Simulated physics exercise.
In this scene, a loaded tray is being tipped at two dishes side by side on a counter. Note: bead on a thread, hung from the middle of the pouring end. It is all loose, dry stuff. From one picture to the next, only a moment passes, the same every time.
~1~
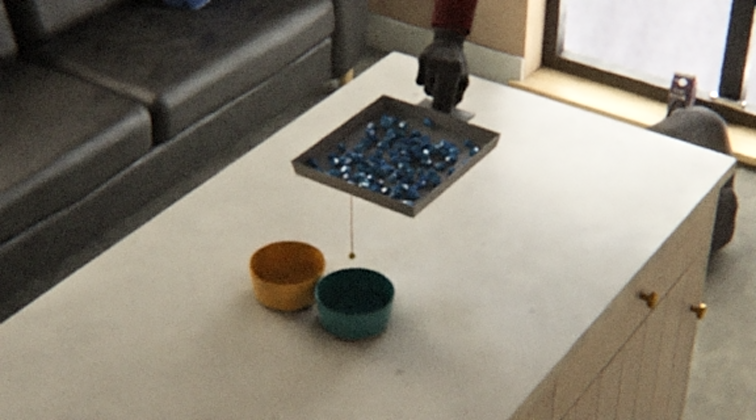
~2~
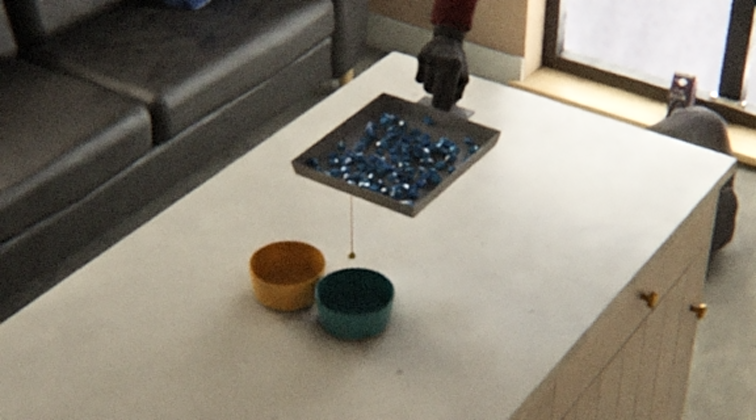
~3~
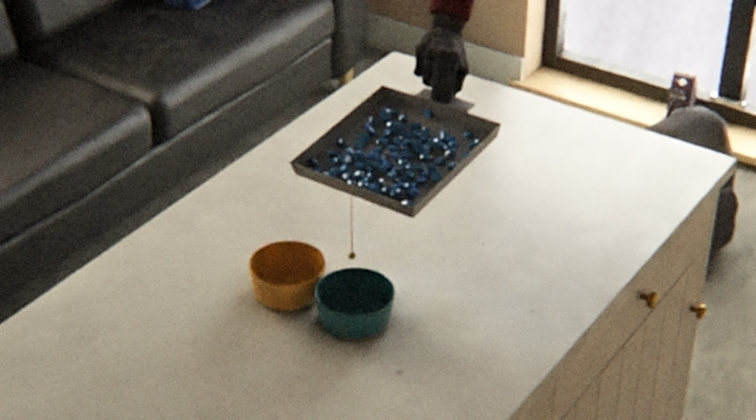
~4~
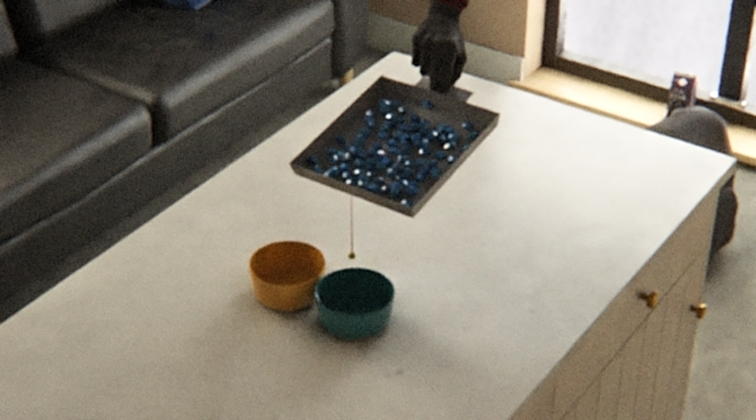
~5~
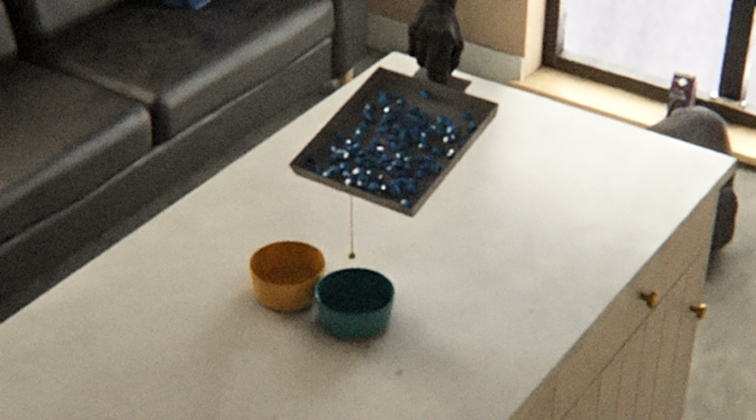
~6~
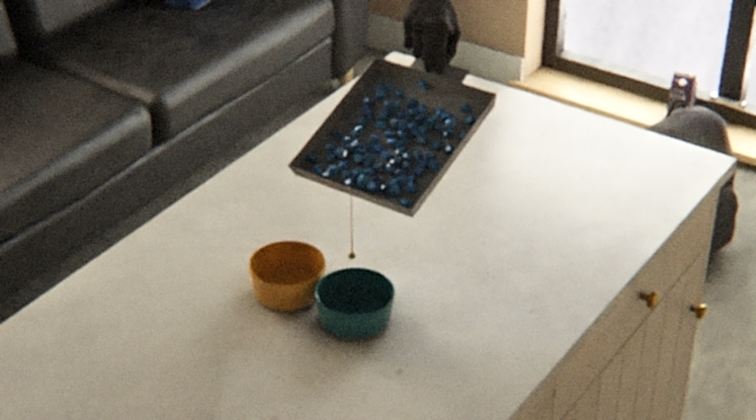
Tray of dark blue stones tilting gradually as a dark-gloved hand raises its far end behind orange and teal dishes on a white counter.
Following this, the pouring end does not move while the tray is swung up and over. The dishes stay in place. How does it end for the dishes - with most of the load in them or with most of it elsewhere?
With most in them.
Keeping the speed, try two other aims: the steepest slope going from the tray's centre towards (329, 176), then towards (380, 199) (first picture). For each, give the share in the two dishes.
In turn some 60 and 50 per cent.
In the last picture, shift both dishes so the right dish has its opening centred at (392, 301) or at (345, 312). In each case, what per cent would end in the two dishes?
It comes to roughly 70 per cent in one try and roughly 70 per cent in the next.
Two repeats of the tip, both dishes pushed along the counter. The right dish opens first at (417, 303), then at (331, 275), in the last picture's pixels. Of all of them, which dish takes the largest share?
In the first try it's the leftmost dish, and in the second it's the rightmost dish.
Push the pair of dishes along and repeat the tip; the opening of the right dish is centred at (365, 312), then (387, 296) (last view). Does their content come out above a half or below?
In order, they'd catch a major share, and next a major share.
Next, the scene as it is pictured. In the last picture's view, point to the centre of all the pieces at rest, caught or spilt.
Centre at rest, last view: Approx. (335, 308).
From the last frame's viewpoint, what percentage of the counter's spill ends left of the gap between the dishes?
Left portion: Around 60 %.
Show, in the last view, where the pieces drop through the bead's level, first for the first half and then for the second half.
I'd place the first part at (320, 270) and the rest at (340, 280).
Shortly afterwards, tray tipped steeply; the whole lot on the tray.
Next, tray tipped past a quarter turn; near a third on the tray; near a quarter in the right dish; a little in the left dish; a little outside both; near a quarter in the air.
Some moments later, tray tipped past a quarter turn; near half in the right dish; near a third in the left dish; a little outside both.
In the end, tray tipped past a quarter turn; near half in the right dish; near a third in the left dish; a little outside both.
